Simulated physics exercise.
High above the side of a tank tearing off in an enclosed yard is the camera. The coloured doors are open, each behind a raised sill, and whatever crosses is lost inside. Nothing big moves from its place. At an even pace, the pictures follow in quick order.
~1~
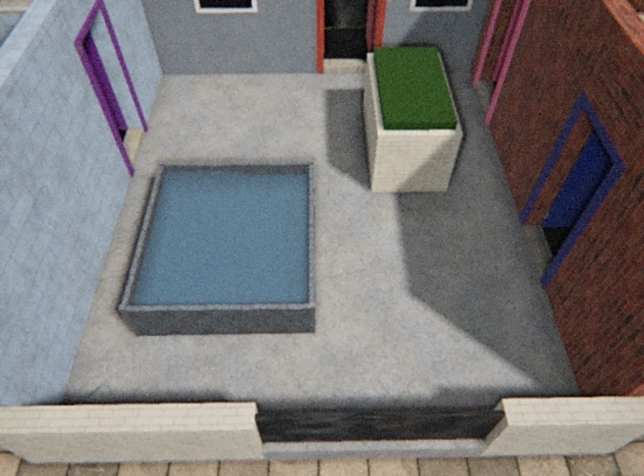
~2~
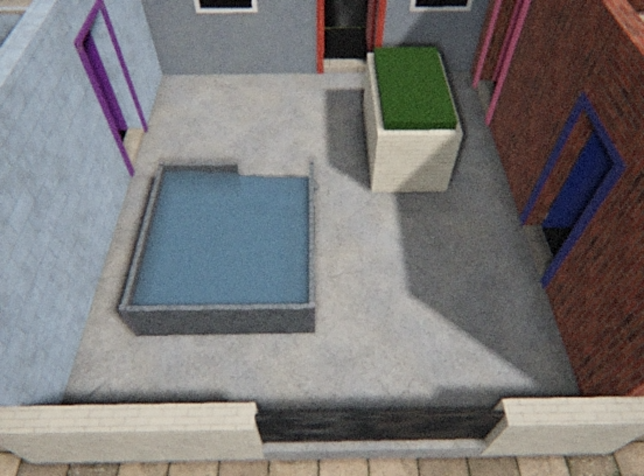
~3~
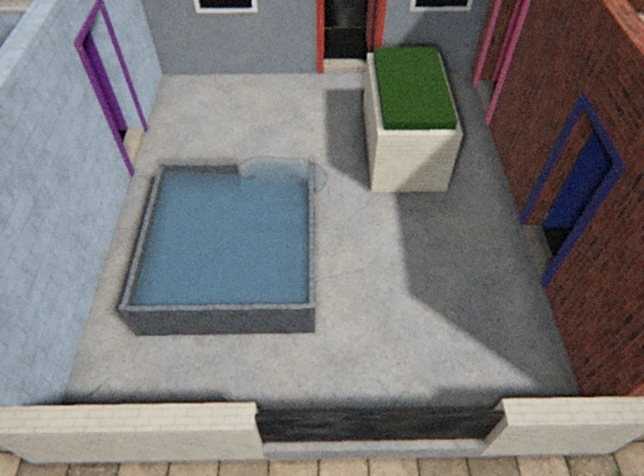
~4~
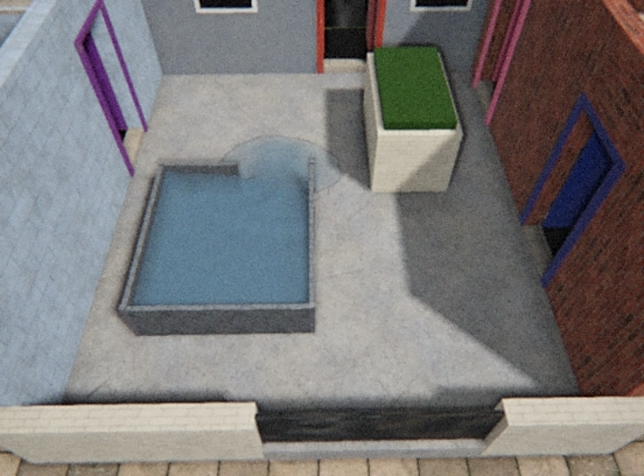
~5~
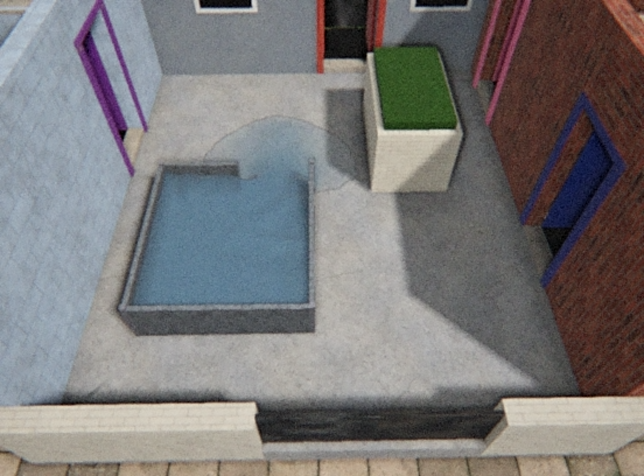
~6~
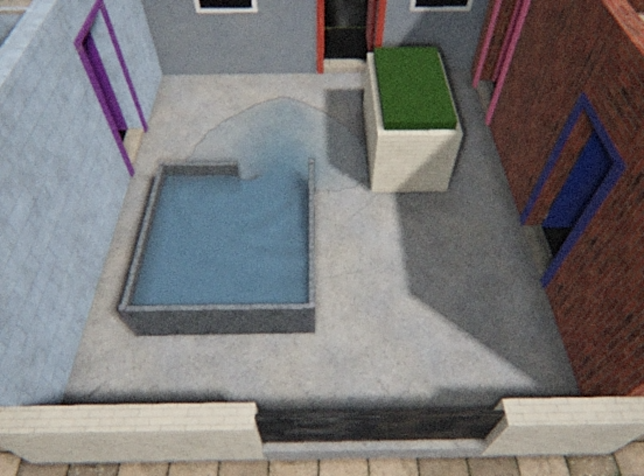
Water pours through a gap in the tank's far side and spreads across the grey yard.
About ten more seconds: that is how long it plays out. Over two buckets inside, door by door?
As I see it, the blue door holds up fine I think, the red door gets overrun I think, the pink door holds up fine I think, the purple door holds up fine I think.
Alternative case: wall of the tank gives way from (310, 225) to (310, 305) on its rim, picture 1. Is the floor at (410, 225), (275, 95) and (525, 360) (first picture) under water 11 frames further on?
Sequence: Wetted / spared / wetted.
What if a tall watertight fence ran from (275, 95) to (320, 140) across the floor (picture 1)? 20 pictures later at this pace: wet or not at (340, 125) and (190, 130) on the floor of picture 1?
Result, in order: Swamped / swamped.
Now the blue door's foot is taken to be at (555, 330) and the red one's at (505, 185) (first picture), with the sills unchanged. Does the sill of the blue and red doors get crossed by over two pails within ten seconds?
Well, the blue one stays short of the threshold, and the red one stays short of the threshold.
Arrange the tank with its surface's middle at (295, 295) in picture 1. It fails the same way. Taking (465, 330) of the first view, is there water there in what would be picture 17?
That patch would be not reached, I'd say.
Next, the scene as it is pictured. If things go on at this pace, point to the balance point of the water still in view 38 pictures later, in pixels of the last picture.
Somewhere around (271, 168) in the last view.
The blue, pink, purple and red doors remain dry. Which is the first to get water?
Call: The red one.
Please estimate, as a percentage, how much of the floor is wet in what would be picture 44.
My estimate is near 65 per cent.
A moment on, water covers 25 % of the floor; the blue door not reached, the red door wet at the sill, nothing in, the pink door not reached, the purple door not reached.
Next, water covers 30 % of the floor; the blue door not reached, the red door under two buckets in, the pink door not reached, the purple door wet at the sill, nothing in.
Then, water covers 40 % of the floor; the blue door not reached, the red door over two buckets in, the pink door wet at the sill, nothing in, the purple door wet at the sill, nothing in.
Later, water covers 65 % of the floor; the blue door wet at the sill, nothing in, the red door far over two buckets in, the pink door wet at the sill, nothing in, the purple door wet at the sill, nothing in.
In the end, water covers 95 % of the floor; the blue door under two buckets in, the red door far over two buckets in, the pink door wet at the sill, nothing in, the purple door wet at the sill, nothing in.
